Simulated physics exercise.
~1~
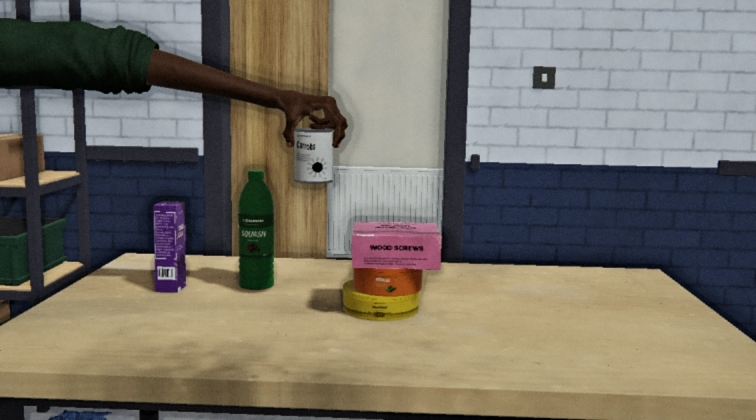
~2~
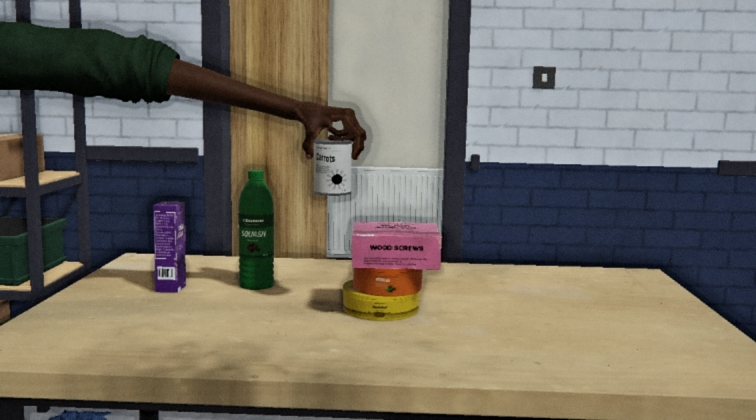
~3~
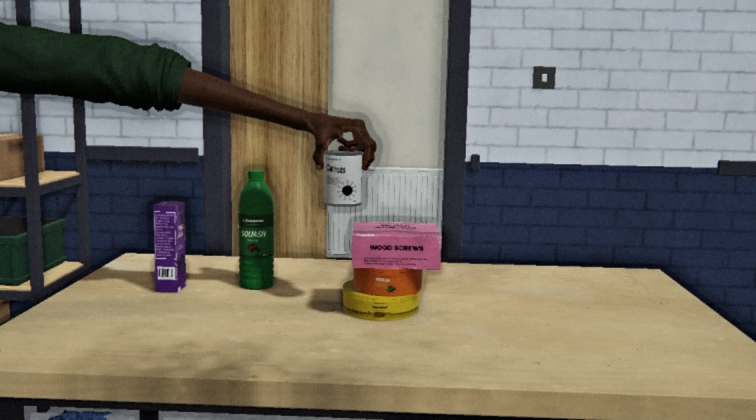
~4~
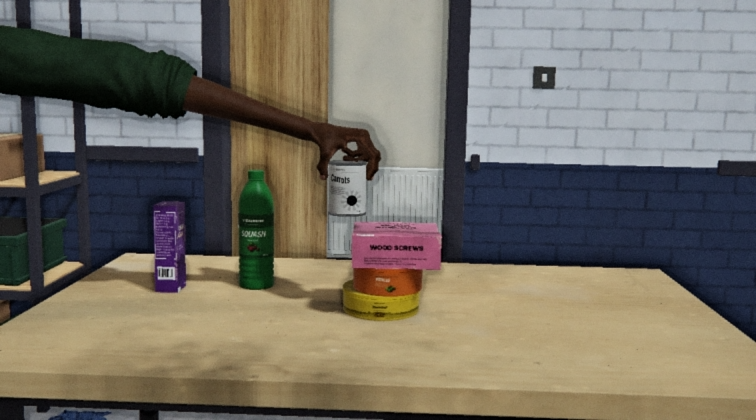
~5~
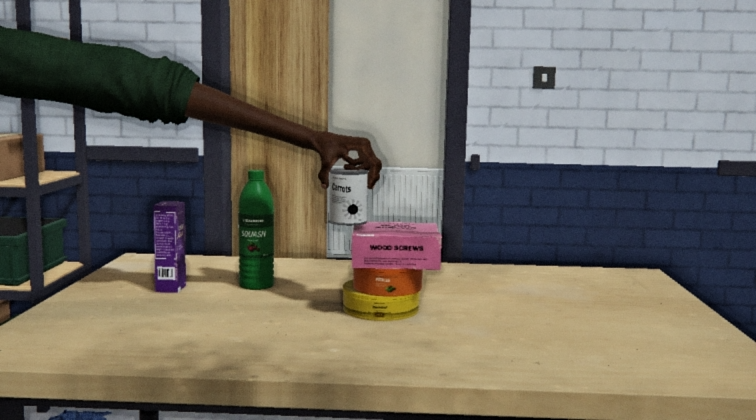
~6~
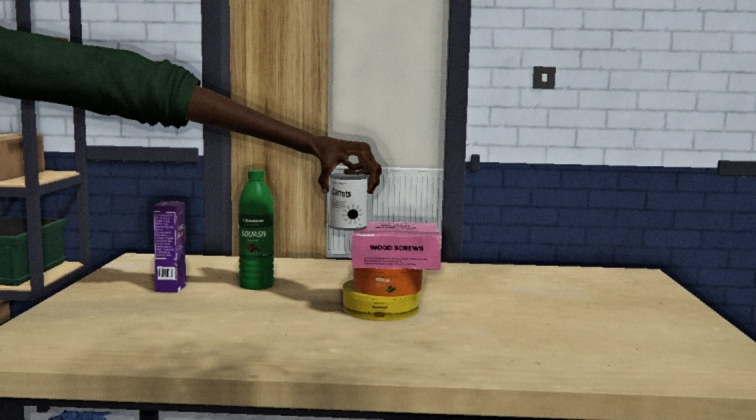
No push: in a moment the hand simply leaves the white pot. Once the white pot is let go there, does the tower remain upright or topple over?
Safe to say it doesn't work.
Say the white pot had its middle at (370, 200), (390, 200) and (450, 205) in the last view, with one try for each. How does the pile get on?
Well, in the first case it stays steady, in the second it stays steady, and in the third it tumbles down.
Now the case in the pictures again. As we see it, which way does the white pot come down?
Result: Further left.
Then, 0.40 s on from there, white pot now fallen.
Then, 0.50 s on from there, things are still on the move.
In the end, fallen, white pot; the other 5 unmoved. At the end, from the last picture's camera, white pot near (317, 297). The pile loses its balance.
